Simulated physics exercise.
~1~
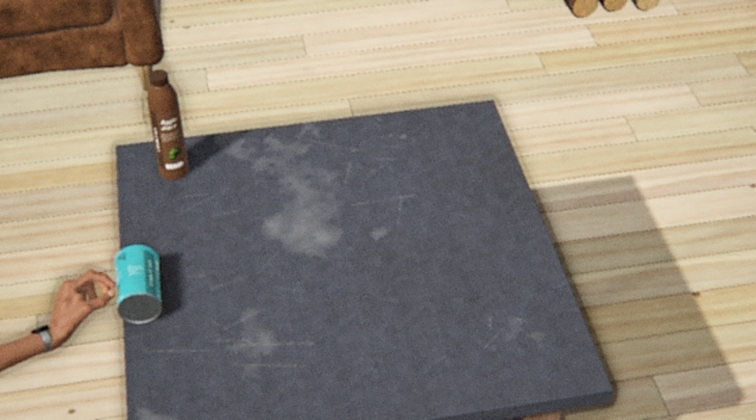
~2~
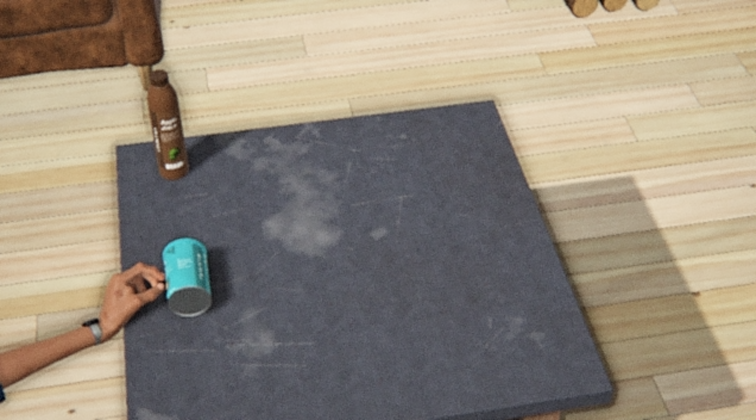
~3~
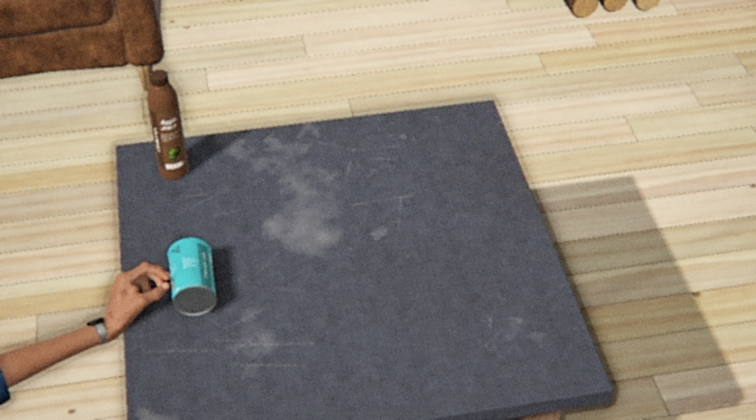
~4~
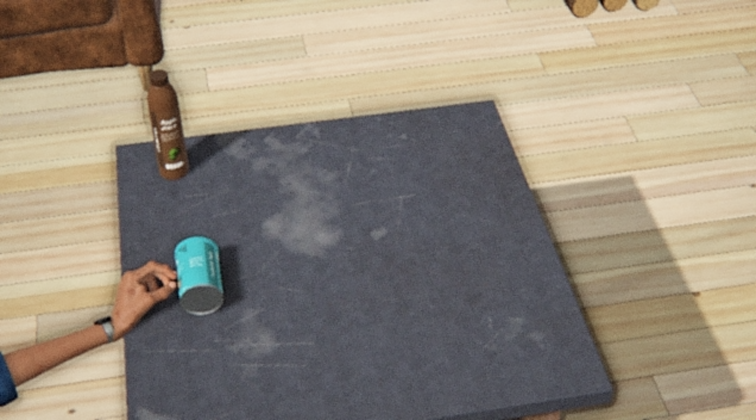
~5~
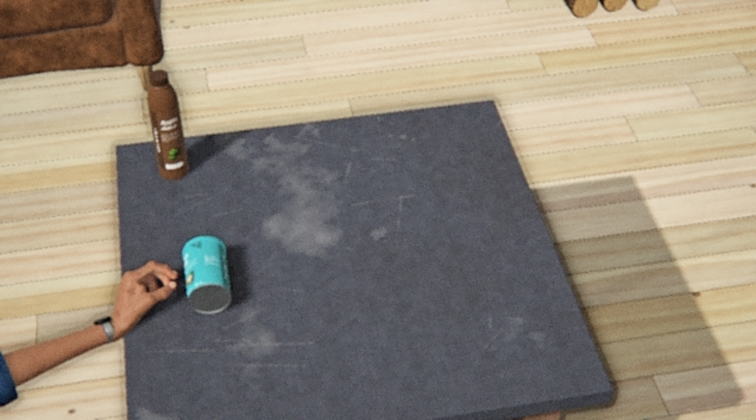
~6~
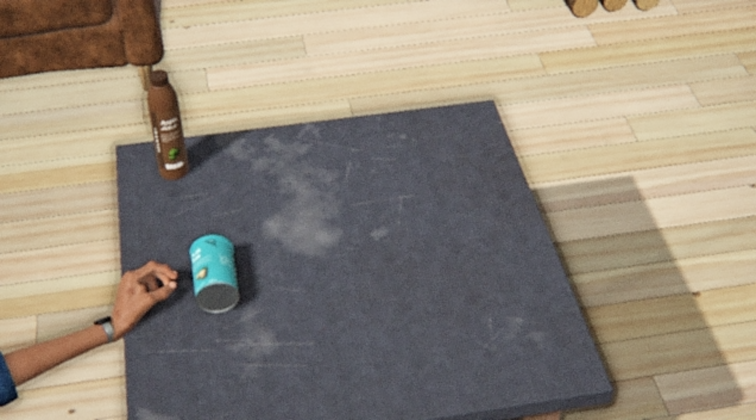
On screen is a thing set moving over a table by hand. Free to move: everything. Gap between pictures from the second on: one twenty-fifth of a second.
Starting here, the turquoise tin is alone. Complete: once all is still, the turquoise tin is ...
On the table.
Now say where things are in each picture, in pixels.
The first frame shows under the hand; turquoise tin (138, 285).
The second frame shows under the hand; turquoise tin (187, 278).
The third frame shows under the hand; turquoise tin (192, 277).
The fourth frame shows turquoise tin (199, 276).
The fifth frame shows turquoise tin (207, 275).
The sixth frame shows turquoise tin (215, 274) moved a little.
Then, 0.30 s later than the last frame, turquoise tin moved about its own width near (264, 267).
Then, 0.70 s later than the last frame, turquoise tin moved well along near (311, 261).
When it is over, moved from the start, turquoise tin. End places, in pixels of the last picture, turquoise tin near (342, 257).
